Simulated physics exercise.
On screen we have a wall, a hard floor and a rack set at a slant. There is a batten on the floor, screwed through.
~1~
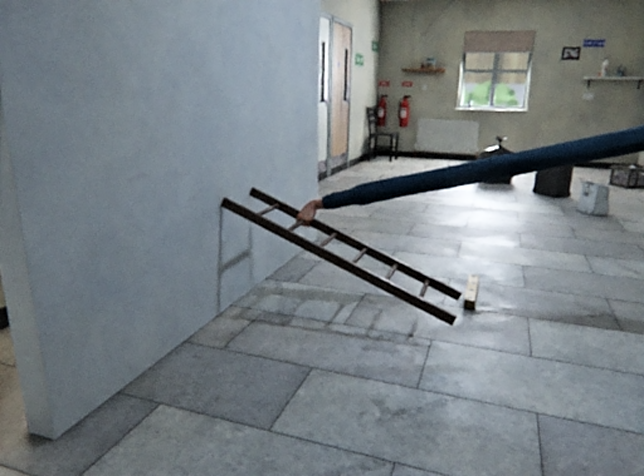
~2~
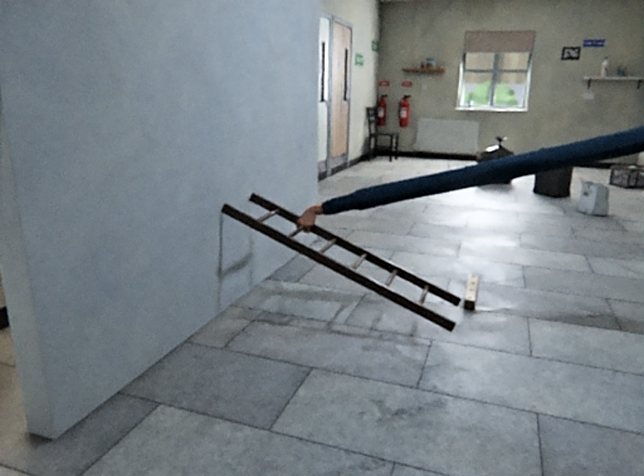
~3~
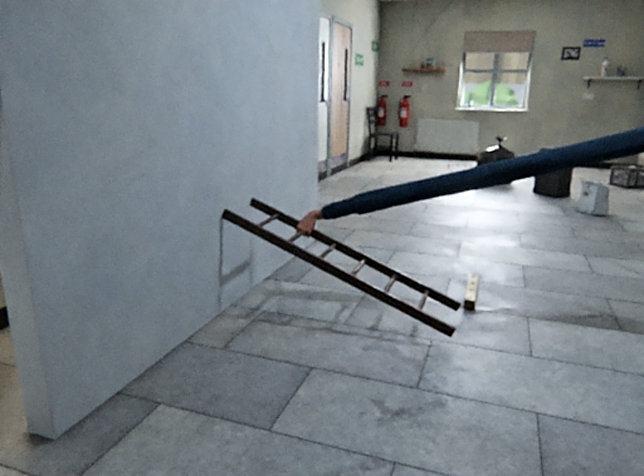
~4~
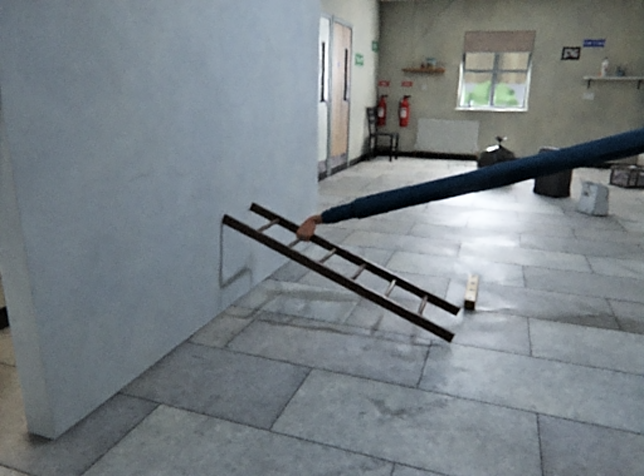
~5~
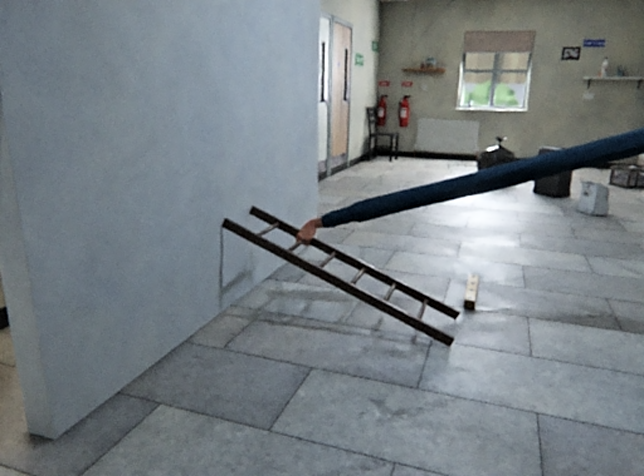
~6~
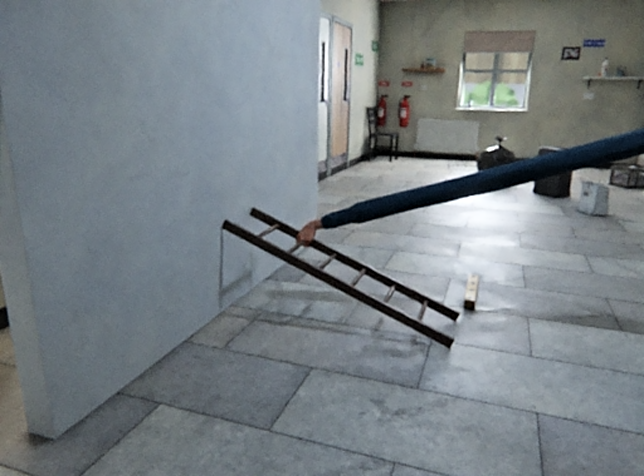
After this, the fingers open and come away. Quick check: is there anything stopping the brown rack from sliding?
No, it slides.
Then, 0.26 s on from there, brown rack turned 12° from its first pose near (347, 294).
In the end, the brown rack gives way at the feet, near (349, 312).
